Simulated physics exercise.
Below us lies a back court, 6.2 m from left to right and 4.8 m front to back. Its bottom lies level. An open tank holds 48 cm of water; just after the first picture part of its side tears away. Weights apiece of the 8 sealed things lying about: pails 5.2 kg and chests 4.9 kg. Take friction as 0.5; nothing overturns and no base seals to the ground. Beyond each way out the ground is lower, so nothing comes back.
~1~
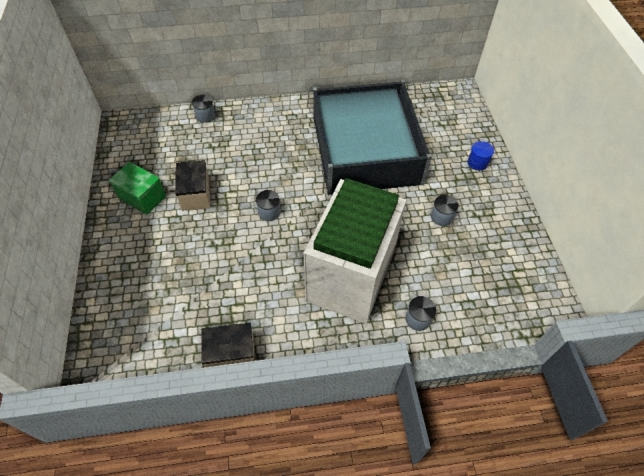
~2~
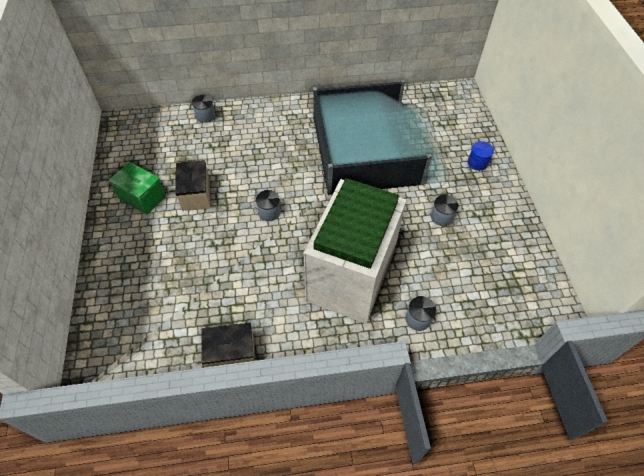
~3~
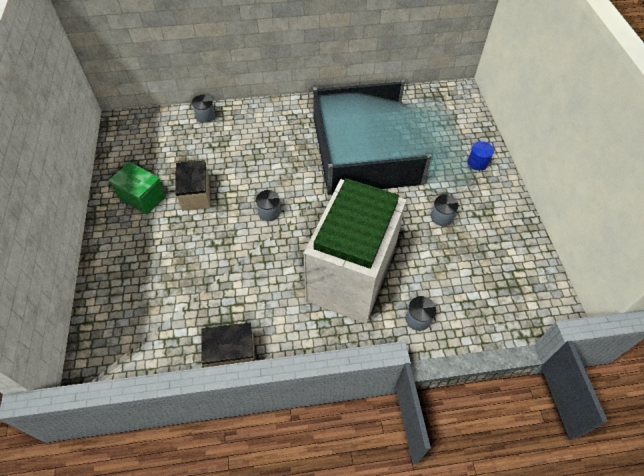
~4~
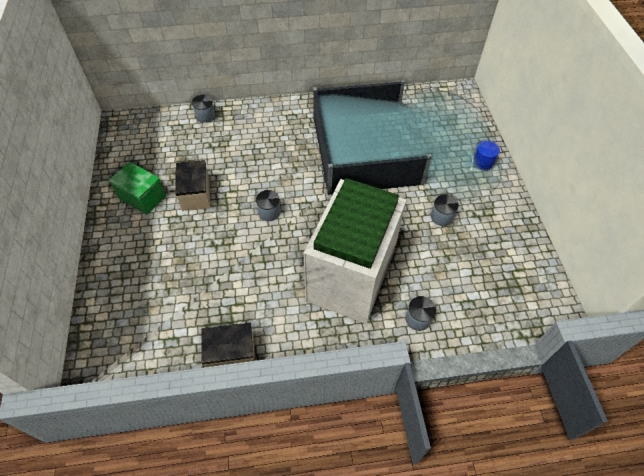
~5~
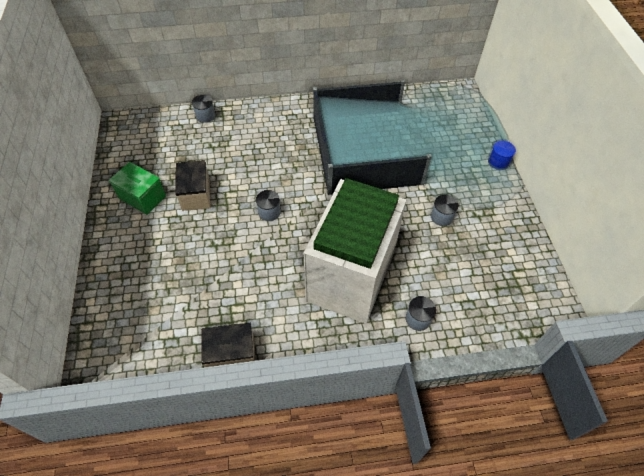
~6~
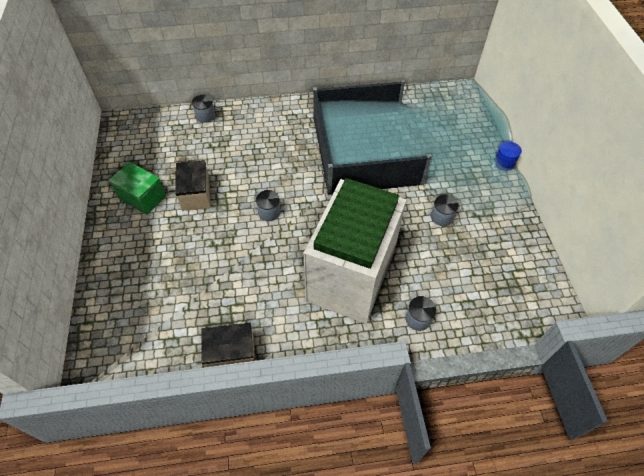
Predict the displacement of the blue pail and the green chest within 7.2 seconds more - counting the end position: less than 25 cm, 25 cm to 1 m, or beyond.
Blue pail ends far away; green chest moves a short way.
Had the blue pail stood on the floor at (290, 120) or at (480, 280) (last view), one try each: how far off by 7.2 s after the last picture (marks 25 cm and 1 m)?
In turn: It slides a little; it gets carried off.
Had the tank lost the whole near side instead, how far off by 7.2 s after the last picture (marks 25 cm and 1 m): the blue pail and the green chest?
Then the blue pail stays put, the green chest holds its place.
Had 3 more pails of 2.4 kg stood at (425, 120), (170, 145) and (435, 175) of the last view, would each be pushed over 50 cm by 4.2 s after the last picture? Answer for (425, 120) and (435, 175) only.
In turn: More, more.
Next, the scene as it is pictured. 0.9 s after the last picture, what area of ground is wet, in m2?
About 7.0 m2.
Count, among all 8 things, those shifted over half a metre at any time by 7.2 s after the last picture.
That makes 3.
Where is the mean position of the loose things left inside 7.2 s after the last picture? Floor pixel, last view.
Around (280, 242).
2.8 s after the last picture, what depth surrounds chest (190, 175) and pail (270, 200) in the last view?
Roughly 0 and 0 cm.
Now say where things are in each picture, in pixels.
The first frame shows the blue pail at (483, 149), on the bottom; the green chest at (134, 179), on the bottom; 1.9 m2 under water; 0 of 8 have shifted.
The second frame shows the blue pail at (483, 149), on the bottom; the green chest at (134, 179), on the bottom; water covers 2.7 m2; 0 of 8 have shifted.
The third frame shows the blue pail at (483, 149), on the bottom; the green chest at (134, 179) rests on the ground; 3.5 m2 under water; 0 of 8 have shifted.
The fourth frame shows the blue pail at (489, 149) rests on the ground, 8 cm from its start; the green chest at (134, 179), on the bottom; 4.4 m2 under water; 1 of 8 have shifted.
The fifth frame shows the blue pail at (505, 149), on the bottom, 32 cm from its start; the green chest at (134, 179) rests on the ground; water covers 5.3 m2; 1 of 8 have shifted.
The sixth frame shows the blue pail at (511, 149) rests on the ground, 39 cm from its start; the green chest at (134, 179) rests on the ground; 5.7 m2 under water; 1 of 8 have shifted.
Then, 0.9 s after the last picture the blue pail is near (513, 197), 0.9 m from its start, afloat; the green chest is near (134, 179), 0.0 m from its start, aground; 0 of 8 are out; 1 afloat.
Then, 2.8 s after the last picture the blue pail is near (455, 299), 2.5 m from its start, aground; the green chest is near (134, 179), 0.0 m from its start, aground; 0 of 8 are out; 0 afloat.
Then, 4.8 s after the last picture the blue pail is near (448, 303), 2.6 m from its start, aground; the green chest is near (134, 179), 0.0 m from its start, aground; 0 of 8 are out; 0 afloat.
Then, 7.2 s after the last picture the blue pail is near (448, 303), 2.6 m from its start, aground; the green chest is near (145, 210), 0.6 m from its start, aground; 0 of 8 are out; 0 afloat.
